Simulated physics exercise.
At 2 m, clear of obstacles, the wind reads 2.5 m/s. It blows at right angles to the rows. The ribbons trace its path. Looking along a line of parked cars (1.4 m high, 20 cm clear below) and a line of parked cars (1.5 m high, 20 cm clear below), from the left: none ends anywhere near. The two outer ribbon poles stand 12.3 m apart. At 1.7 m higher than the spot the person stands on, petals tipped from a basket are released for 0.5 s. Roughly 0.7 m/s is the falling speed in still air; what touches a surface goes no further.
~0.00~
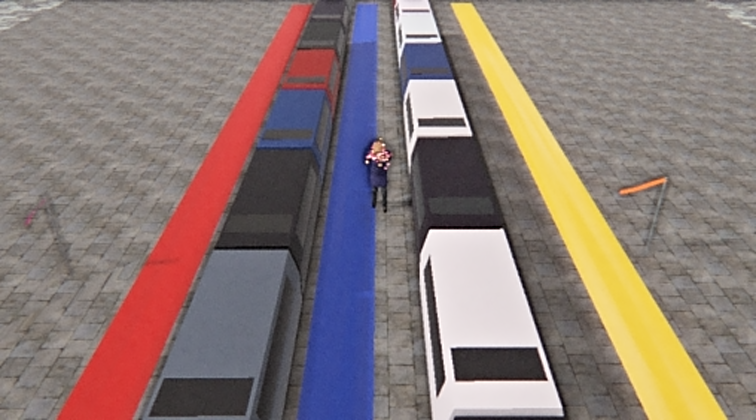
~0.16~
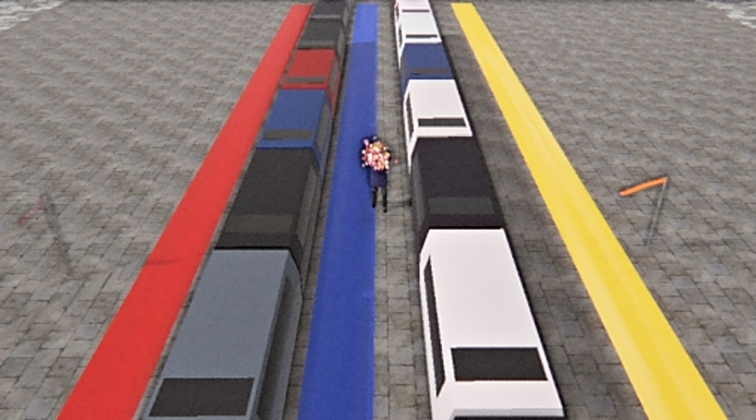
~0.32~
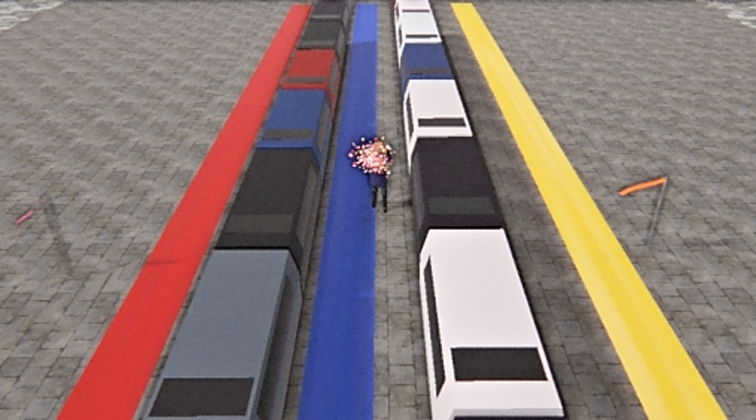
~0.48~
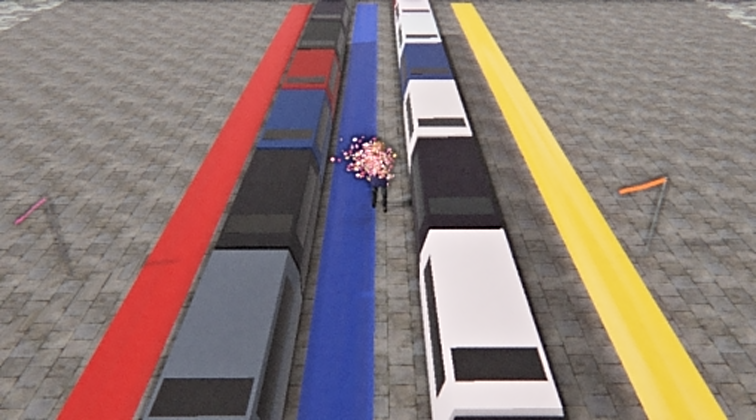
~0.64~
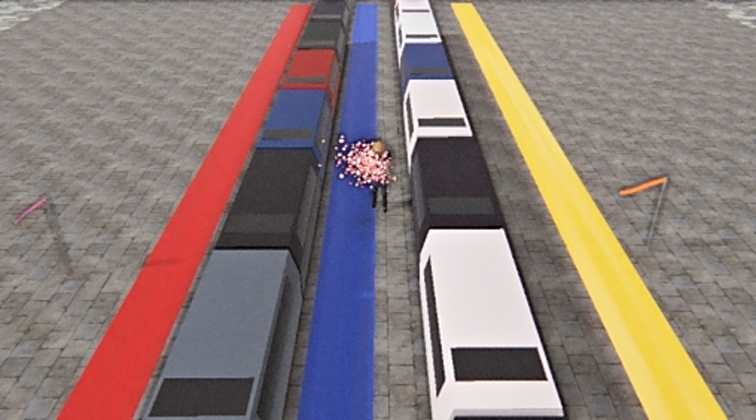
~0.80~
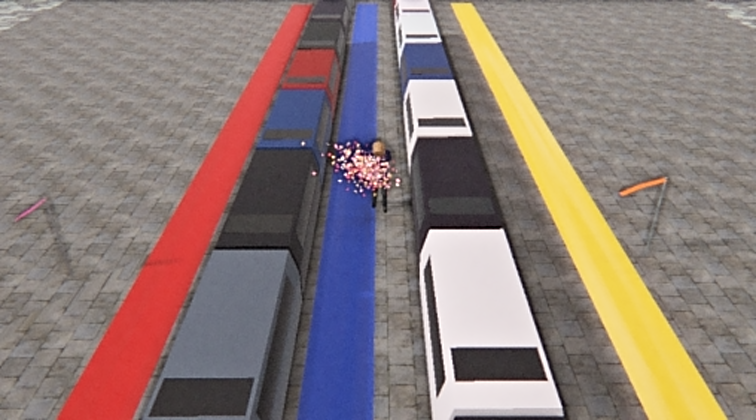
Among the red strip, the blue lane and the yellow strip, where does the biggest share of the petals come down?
The biggest share falls on the blue one.
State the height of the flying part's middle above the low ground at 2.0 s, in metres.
About 0.6 m high.
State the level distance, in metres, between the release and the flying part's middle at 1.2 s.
It works out to about 0.0 m.
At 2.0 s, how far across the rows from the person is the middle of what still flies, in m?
I'd put it near 0.0 metres.
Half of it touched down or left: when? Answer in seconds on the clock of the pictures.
Near 2.8 s.
After 1.2 s, 0 % lies on the blue lane, 0 % on the red strip and 0 % on the yellow strip; 0 % has touched down or left; the middle of what still flies is 1.1 m above the low ground, near (369, 180).
After 2.0 s, 6 % lies on the blue lane, 0 % on the red strip and 0 % on the yellow strip; 12 % has touched down or left; the middle of what still flies is 0.6 m above the low ground, near (371, 198).
After 3.5 s, 48 % lies on the blue lane, 0 % on the red strip and 0 % on the yellow strip; 73 % has touched down or left; the middle of what still flies is 0.4 m above the low ground, near (353, 206).
After 8.0 s, 68 % lies on the blue lane, 1 % on the red strip and 0 % on the yellow strip; 100 % has touched down or left.
After 45.0 s, 68 % lies on the blue lane, 1 % on the red strip and 0 % on the yellow strip; 100 % has touched down or left.
